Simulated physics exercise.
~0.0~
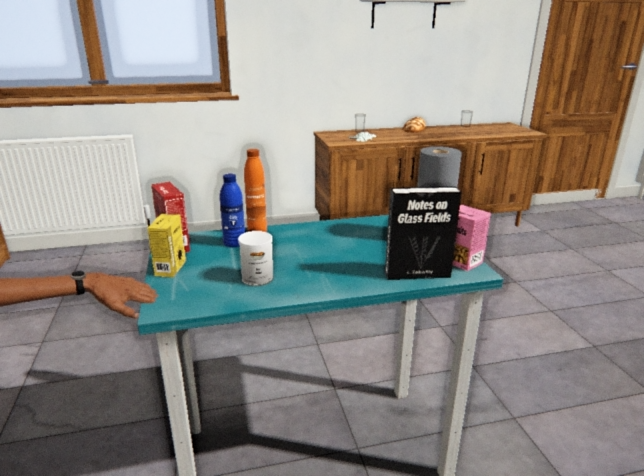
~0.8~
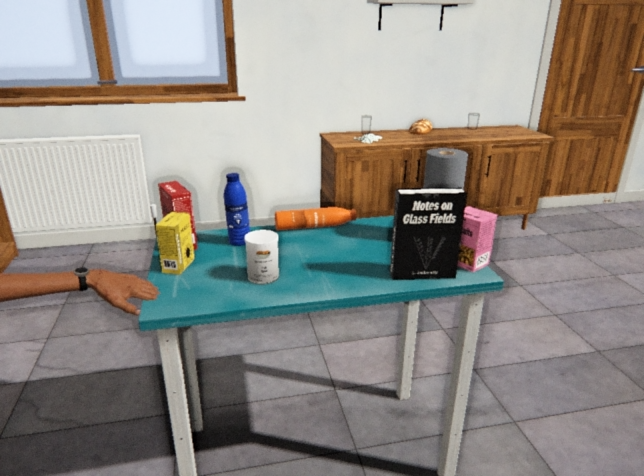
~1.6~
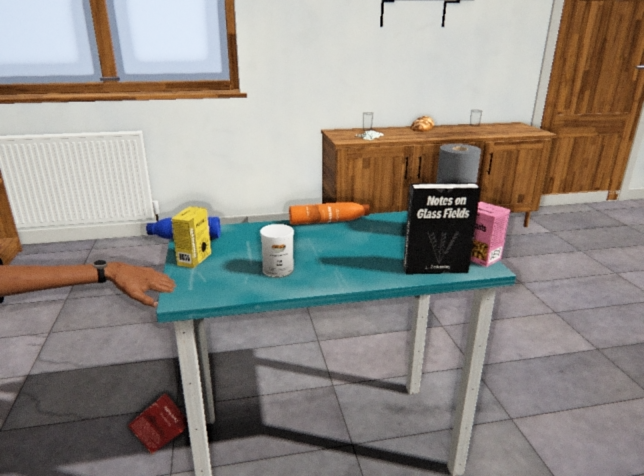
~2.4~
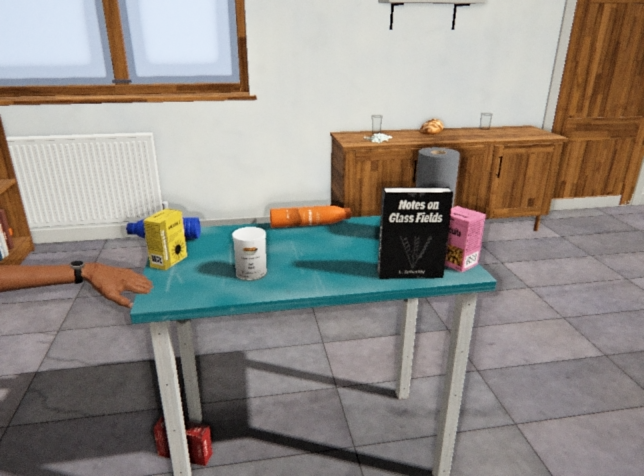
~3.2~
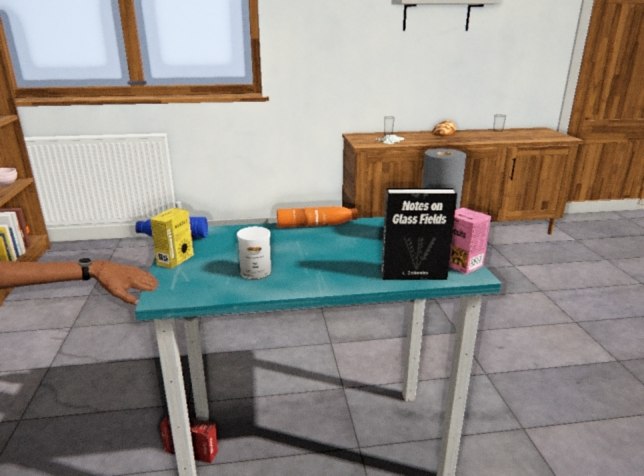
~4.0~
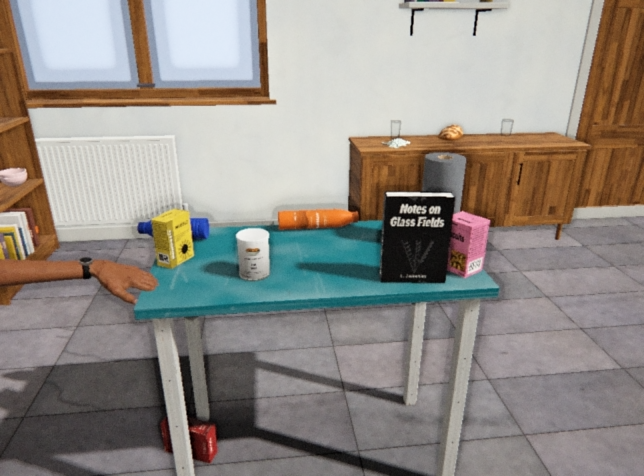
The clip shows a hand at the left edge of a teal table as an orange bottle topples, then the table shifts right and back, a blue bottle tips over and a red packet falls to the floor, while the black book and other items stay standing.
